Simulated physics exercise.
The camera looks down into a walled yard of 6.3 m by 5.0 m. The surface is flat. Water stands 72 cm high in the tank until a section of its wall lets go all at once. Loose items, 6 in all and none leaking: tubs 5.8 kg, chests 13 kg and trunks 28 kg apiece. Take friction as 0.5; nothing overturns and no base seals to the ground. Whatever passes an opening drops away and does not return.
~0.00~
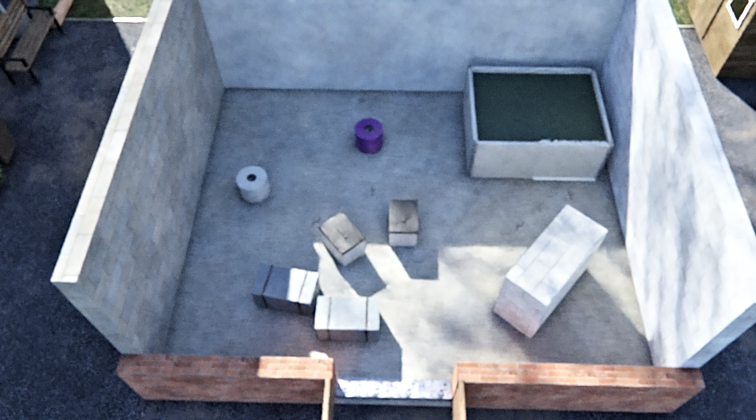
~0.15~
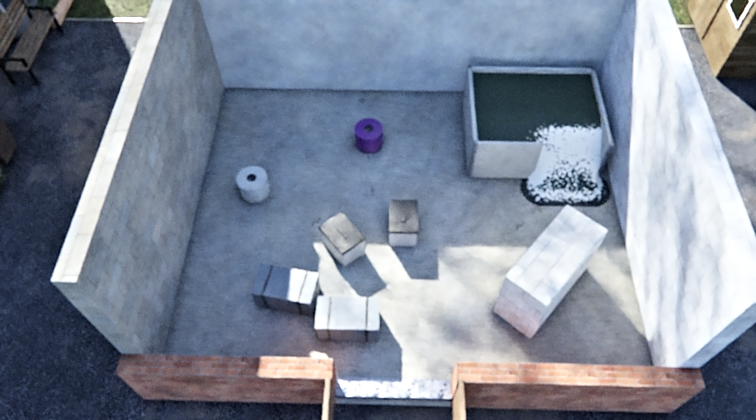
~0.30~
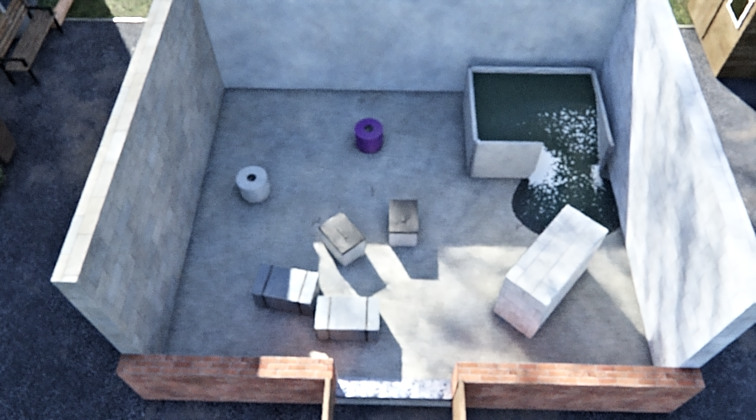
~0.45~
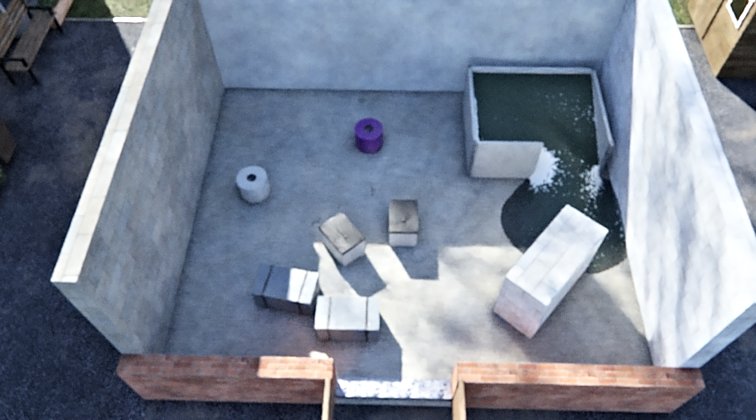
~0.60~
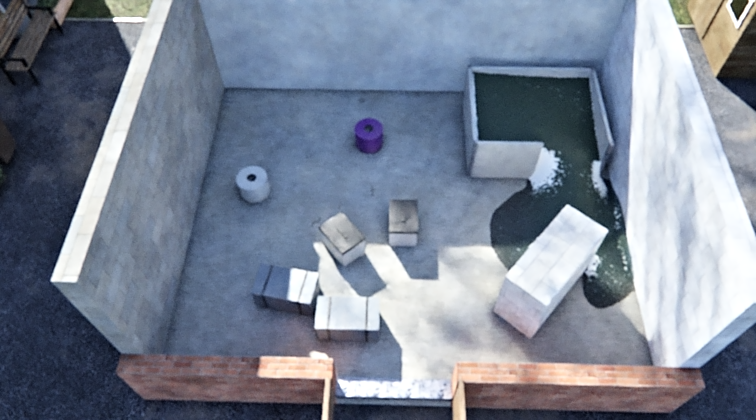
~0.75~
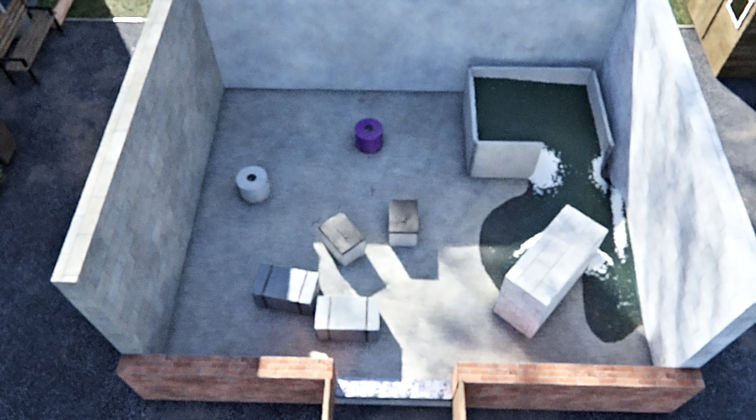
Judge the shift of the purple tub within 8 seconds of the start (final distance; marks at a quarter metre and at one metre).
The purple tub stays put.
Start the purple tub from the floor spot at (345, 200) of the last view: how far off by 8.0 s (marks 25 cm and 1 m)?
It barely shifts.
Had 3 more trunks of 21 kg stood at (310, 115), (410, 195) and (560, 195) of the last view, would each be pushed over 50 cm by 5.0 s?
In turn: Short of it, short of it, past it.
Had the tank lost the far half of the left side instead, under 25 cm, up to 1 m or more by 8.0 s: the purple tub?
In that case the purple tub ends far away.
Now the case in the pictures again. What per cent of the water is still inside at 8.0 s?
About 94 per cent.
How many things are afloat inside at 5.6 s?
2 of them.
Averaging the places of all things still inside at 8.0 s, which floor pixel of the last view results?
At about (317, 187).
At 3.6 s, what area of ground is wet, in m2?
About 19 m2.
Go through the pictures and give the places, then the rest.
In the first frame, the purple tub at (369, 129), on the bottom; 2.8 m2 under water; 0 of 6 have shifted.
In the second frame, the purple tub at (369, 129), on the bottom; 3.4 m2 under water; 0 of 6 have shifted.
In the third frame, the purple tub at (369, 129) rests on the ground; 4.3 m2 under water; 0 of 6 have shifted.
In the fourth frame, the purple tub at (369, 129) rests on the ground; water covers 5.1 m2; 0 of 6 have shifted.
In the fifth frame, the purple tub at (369, 129) rests on the ground; water covers 5.7 m2; 0 of 6 have shifted.
In the sixth frame, the purple tub at (369, 129) rests on the ground; water covers 6.3 m2; 0 of 6 have shifted.
After 1.6 s the purple tub is near (369, 129), 0.0 m from its start, aground; 0 of 6 are out; 0 afloat.
After 3.6 s the purple tub is near (369, 129), 0.0 m from its start, aground; 0 of 6 are out; 1 afloat.
After 5.6 s the purple tub is near (369, 129), 0.0 m from its start, aground; 0 of 6 are out; 2 afloat.
After 8.0 s the purple tub is near (372, 126), 0.1 m from its start, afloat; 0 of 6 are out; 4 afloat.
